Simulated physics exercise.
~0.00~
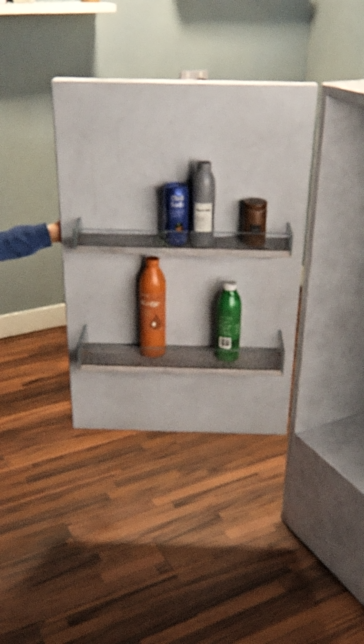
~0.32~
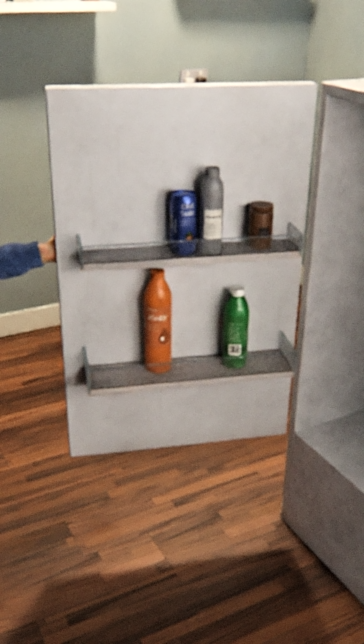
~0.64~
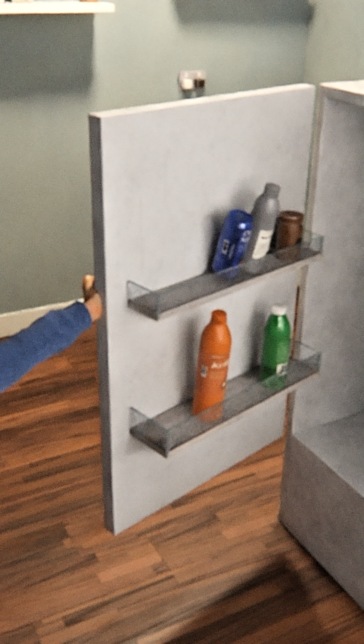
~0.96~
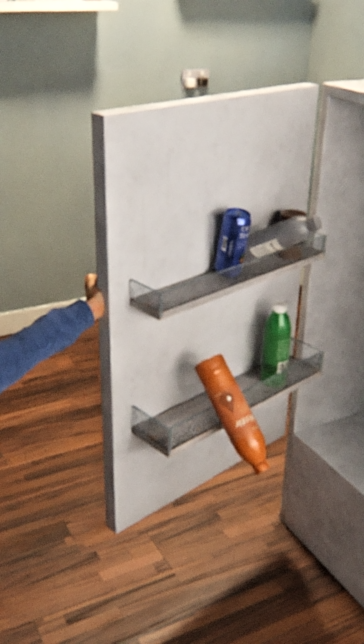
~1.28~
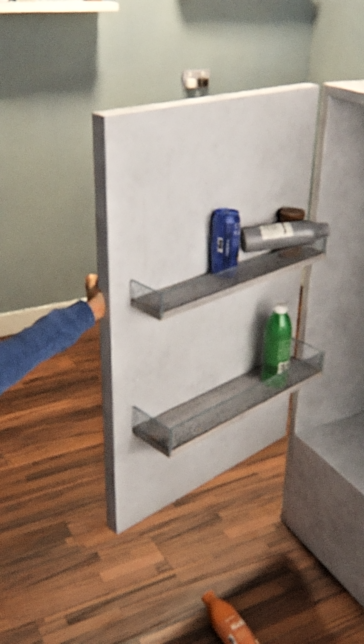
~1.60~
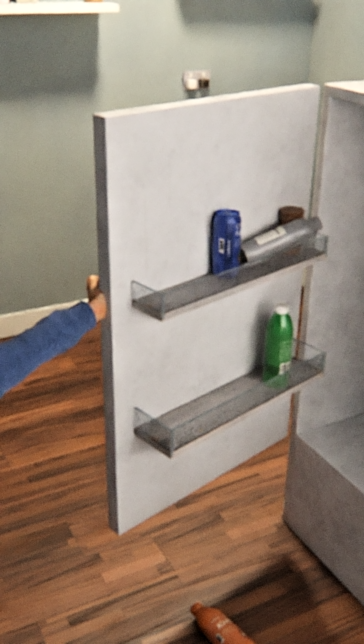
To begin with, a blue-sleeved hand holds the edge of an open grey door whose two inner racks carry a blue can, a grey bottle, a brown jar, an orange bottle and a green bottle, all upright. The hand swings the door toward the viewer, and it stops abruptly. The grey bottle and blue can lean to the right, then the grey bottle topples onto its side while the orange bottle tips over the lower rail. The orange bottle drops to the wooden floor and lies there, as the blue can settles upright beside the fallen grey bottle. The green bottle and brown jar remain standing.
